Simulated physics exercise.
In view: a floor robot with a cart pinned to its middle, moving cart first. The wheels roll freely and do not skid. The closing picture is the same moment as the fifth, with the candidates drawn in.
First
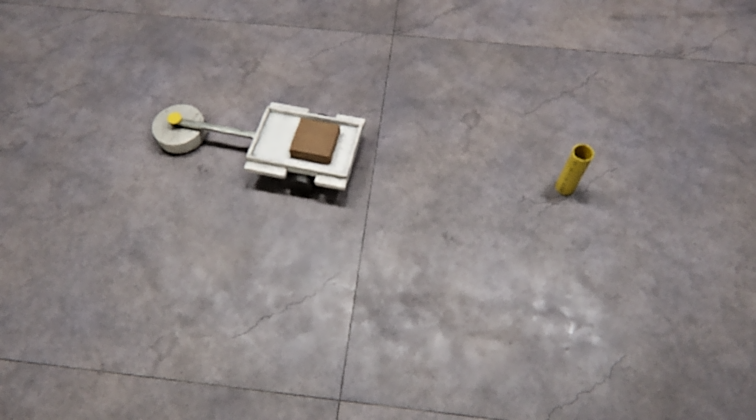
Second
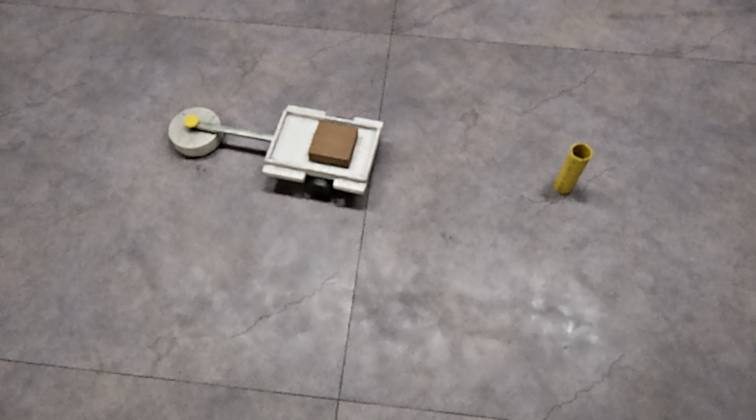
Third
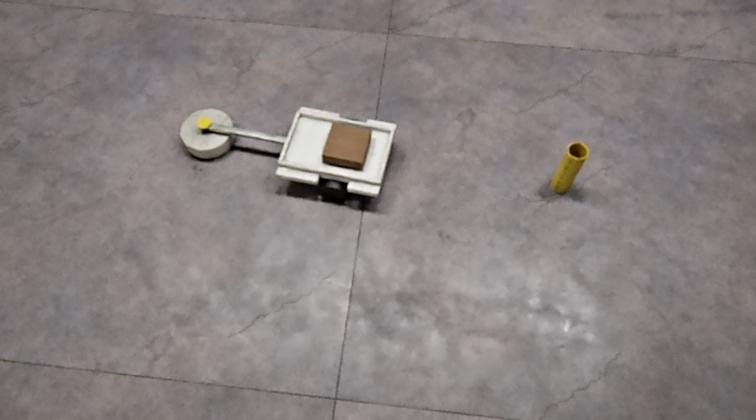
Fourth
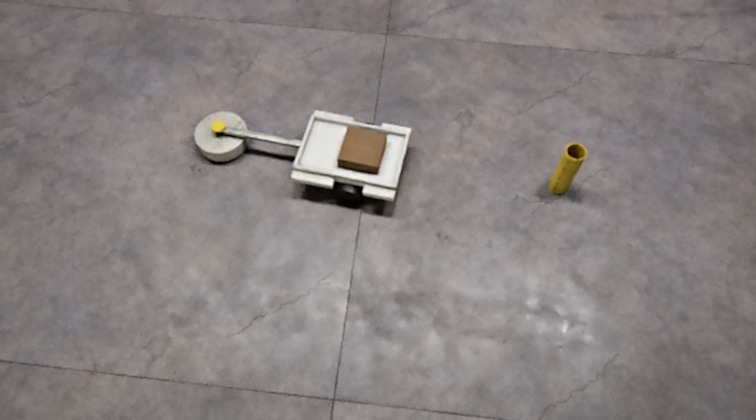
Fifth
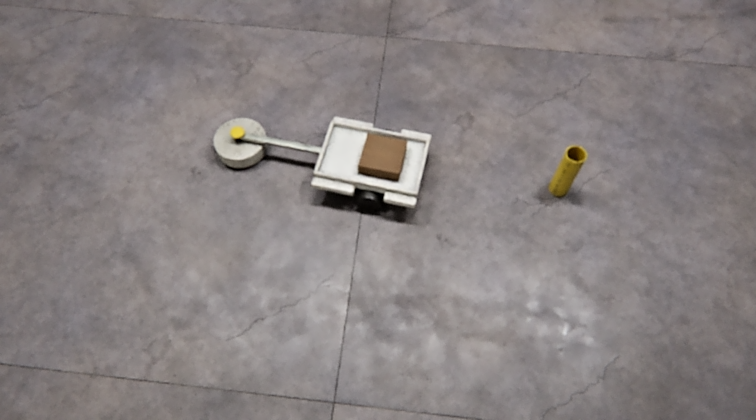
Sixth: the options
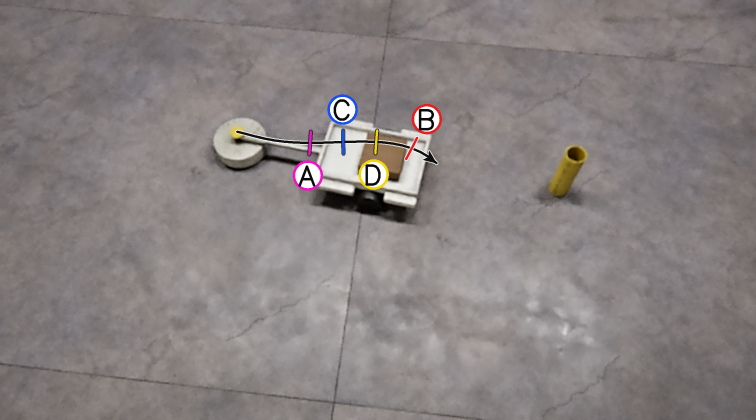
A round floor robot trailed behind a white cart carrying a brown block as the pair moved a short way right across the gray floor, toward a yellow post that stayed standing.
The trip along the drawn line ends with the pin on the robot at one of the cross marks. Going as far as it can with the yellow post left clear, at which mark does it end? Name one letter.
At C, and not beyond.
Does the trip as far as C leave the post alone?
Yes.
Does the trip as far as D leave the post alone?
No.
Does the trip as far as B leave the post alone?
No.
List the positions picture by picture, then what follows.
In the first picture, yellow post (565, 187); robot (179, 126); white cart (306, 143).
In the second picture, robot (195, 129); white cart (324, 146); yellow post (563, 186).
In the third picture, robot (207, 131); white cart (338, 149); yellow post (560, 185).
In the fourth picture, robot (221, 134); white cart (353, 152); yellow post (558, 186).
In the fifth picture, robot (240, 140); white cart (373, 159); yellow post (558, 189).
On the marked copy, A at (310, 143); B at (412, 148); C at (343, 142); D at (376, 142); the route from (237, 132) via (343, 142) to (436, 163).
Taking C. A third of the way, robot (276, 149), cart (412, 166).
Two thirds of the way, robot (311, 151), cart (449, 173).
When it is over, robot (344, 151), cart (480, 181); nothing has been touched.
As for the rest, A is safe but short; B is too far, the post has been hit; D is too far, the post has been hit.
